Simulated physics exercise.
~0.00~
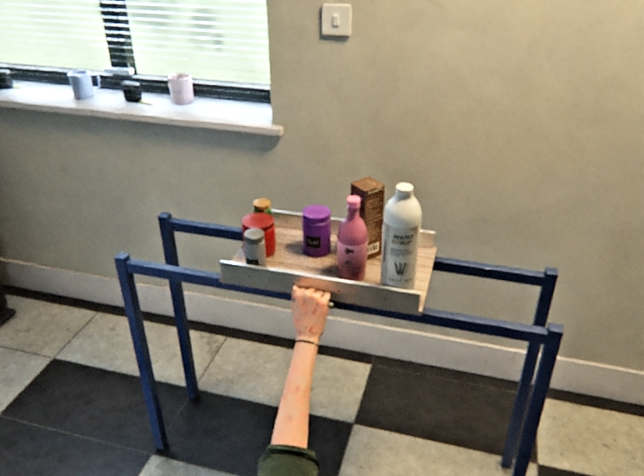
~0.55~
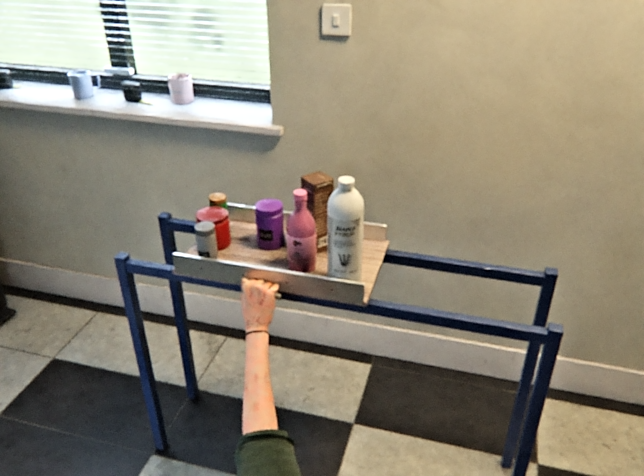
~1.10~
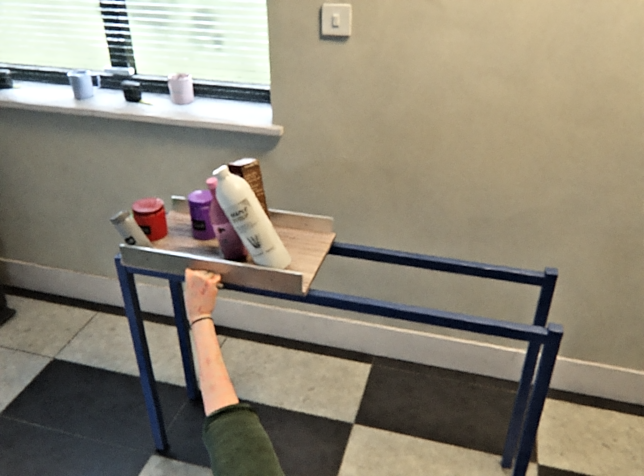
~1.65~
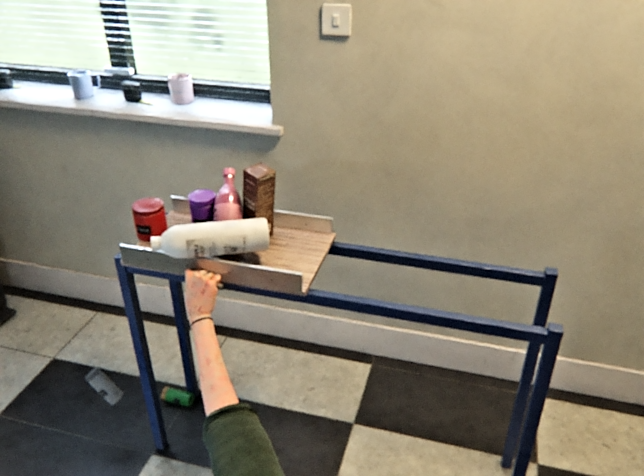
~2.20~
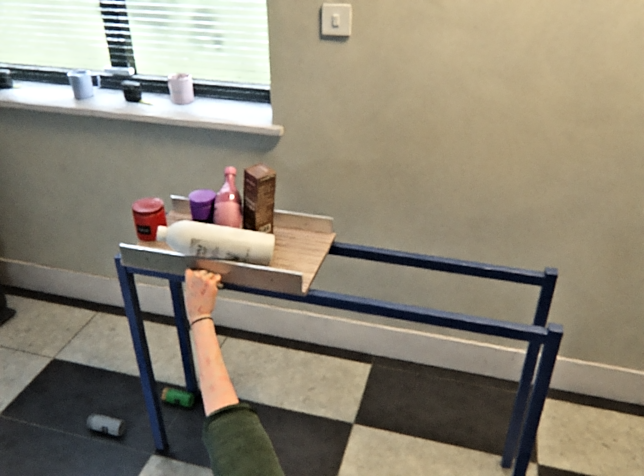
A hand shoving a tray of containers left along blue rails, the white bottle toppling and two small shakers dropping to the floor.
